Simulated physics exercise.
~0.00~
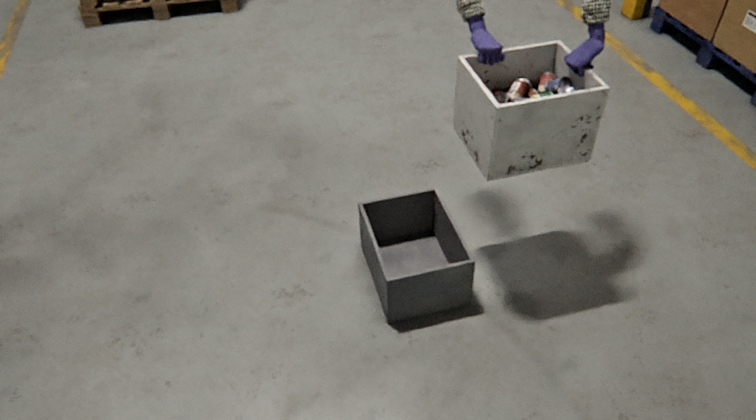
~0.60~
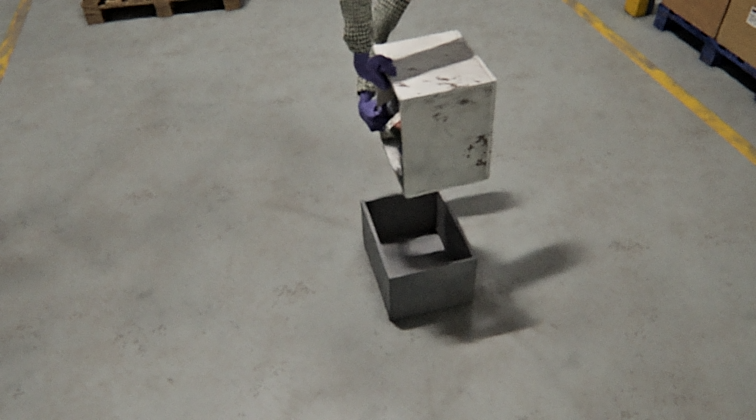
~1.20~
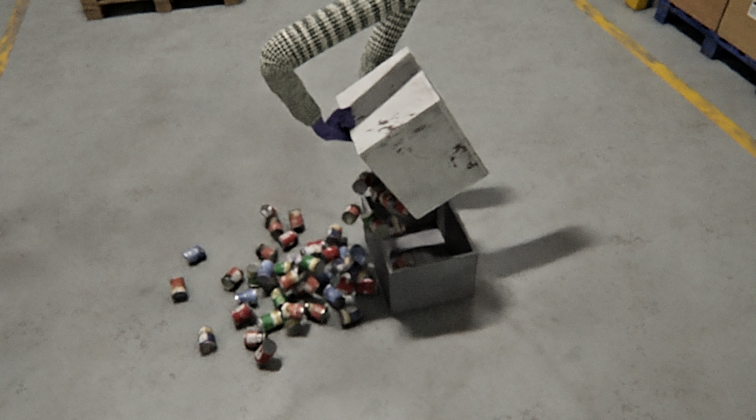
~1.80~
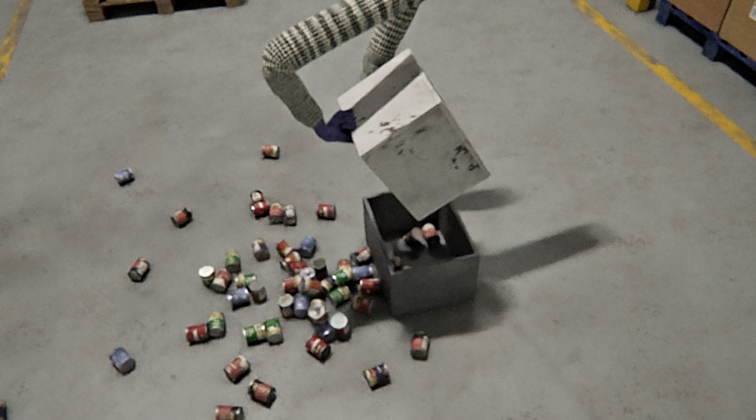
To begin with, two purple-gloved hands hold a scuffed white crate of small tins above the concrete floor, up and to the right of an empty grey basket. The crate moves left over the basket and is tipped steeply onto its side, with no tins on the floor yet. It then tilts further, past upside down on its edge, and tins pour out, mostly landing in a heap left of the basket. The loose tins roll and spread across the floor. At the end, the crate stays tipped, a few tins are in the basket, and most lie scattered outside it.
